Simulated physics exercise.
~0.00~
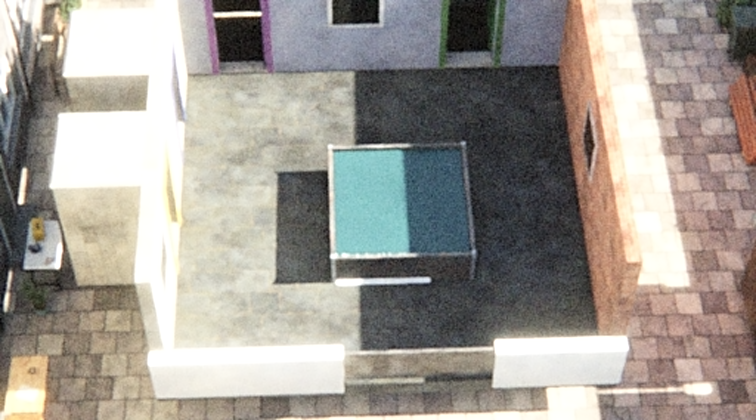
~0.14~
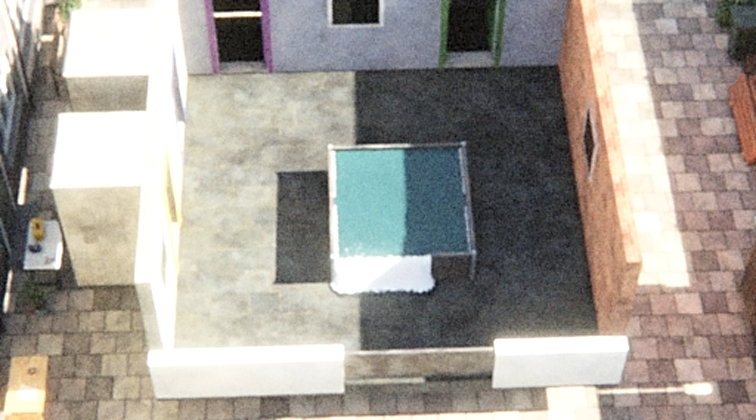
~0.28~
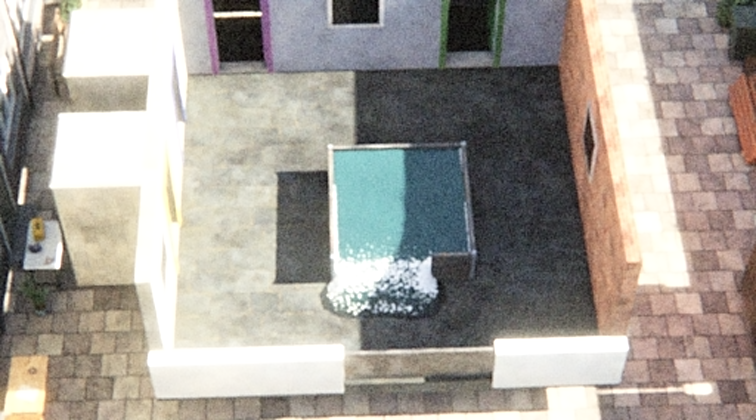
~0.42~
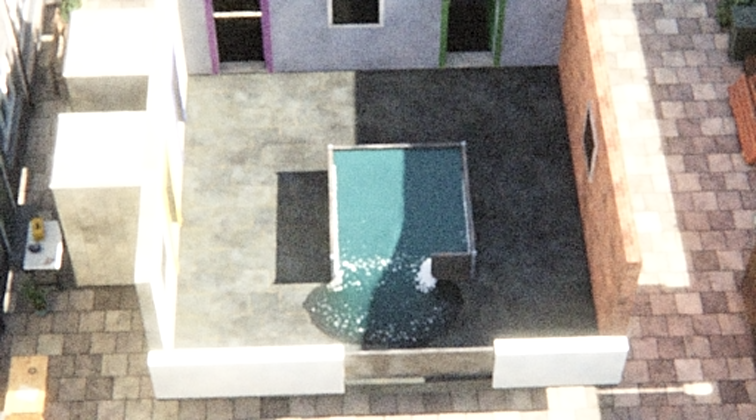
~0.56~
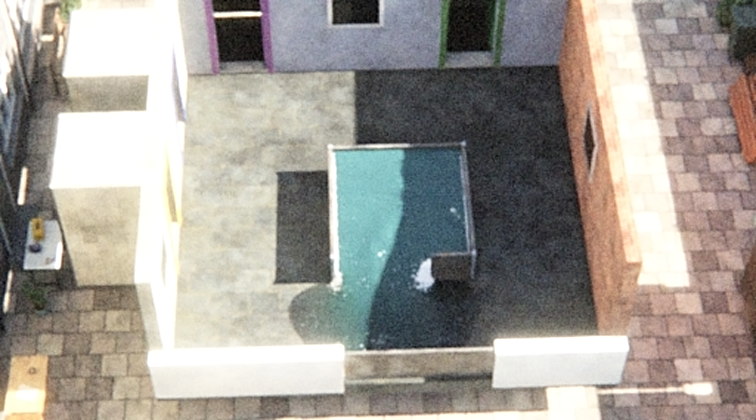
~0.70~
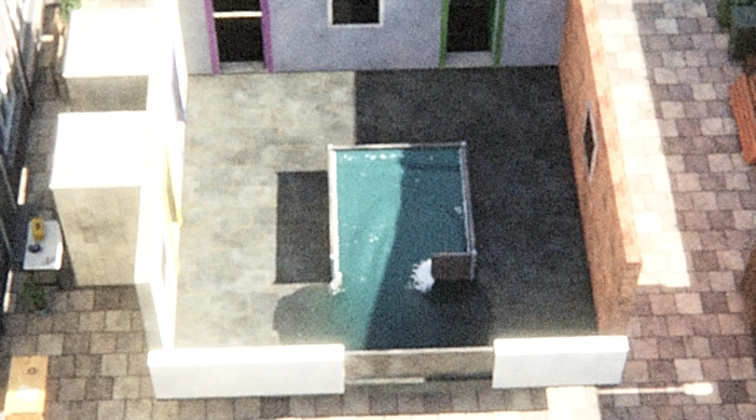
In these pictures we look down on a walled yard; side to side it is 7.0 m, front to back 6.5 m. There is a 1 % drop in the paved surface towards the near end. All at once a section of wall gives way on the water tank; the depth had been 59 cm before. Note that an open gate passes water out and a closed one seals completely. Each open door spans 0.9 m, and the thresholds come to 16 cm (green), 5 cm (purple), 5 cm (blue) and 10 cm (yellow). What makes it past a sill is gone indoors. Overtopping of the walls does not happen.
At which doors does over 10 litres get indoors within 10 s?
As I see it, the green door is going to fall short of the limit. The purple door is going to top the limit. The blue door is going to fall short of the limit. The yellow door is going to fall short of the limit.
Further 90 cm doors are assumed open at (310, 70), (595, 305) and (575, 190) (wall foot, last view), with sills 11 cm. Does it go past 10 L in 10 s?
Per doorway, in order: Insufficient / sufficient / insufficient.
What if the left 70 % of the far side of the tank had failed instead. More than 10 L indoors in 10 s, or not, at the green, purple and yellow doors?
Log - green: Threshold not reached, purple: Threshold topped, yellow: Threshold not reached.
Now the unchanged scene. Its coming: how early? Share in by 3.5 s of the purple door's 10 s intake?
It comes to about 0 per cent.
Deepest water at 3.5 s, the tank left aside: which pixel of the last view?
At about (172, 377).
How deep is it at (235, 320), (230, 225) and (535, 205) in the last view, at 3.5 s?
About 7, 4 and 1 cm respectively.
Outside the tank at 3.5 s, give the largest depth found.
Around 34 centimetres deep.
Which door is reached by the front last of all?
Green.
After 1.4 s water covers 15 % of the floor and is deepest (44 cm) near (374, 361); green door not reached, purple door not reached, blue door not reached, yellow door not reached.
After 2.2 s water covers 25 % of the floor and is deepest (47 cm) near (172, 377); green door not reached, purple door not reached, blue door not reached, yellow door not reached.
After 3.5 s water covers 45 % of the floor and is deepest (34 cm) near (172, 377); green door not reached, purple door not reached, blue door not reached, yellow door 10 cm at the sill, 0 L in.
After 6.0 s water covers 90 % of the floor and is deepest (18 cm) near (172, 377); green door 8 cm at the sill, 0 L in, purple door 12 cm at the sill, 28 L in, blue door 4 cm at the sill, 0 L in, yellow door 8 cm at the sill, 1 L in.
After 10.0 s water covers 100 % of the floor and is deepest (14 cm) near (416, 160); green door 9 cm at the sill, 0 L in, purple door 8 cm at the sill, 77 L in, blue door 5 cm at the sill, 0 L in, yellow door 5 cm at the sill, 1 L in.
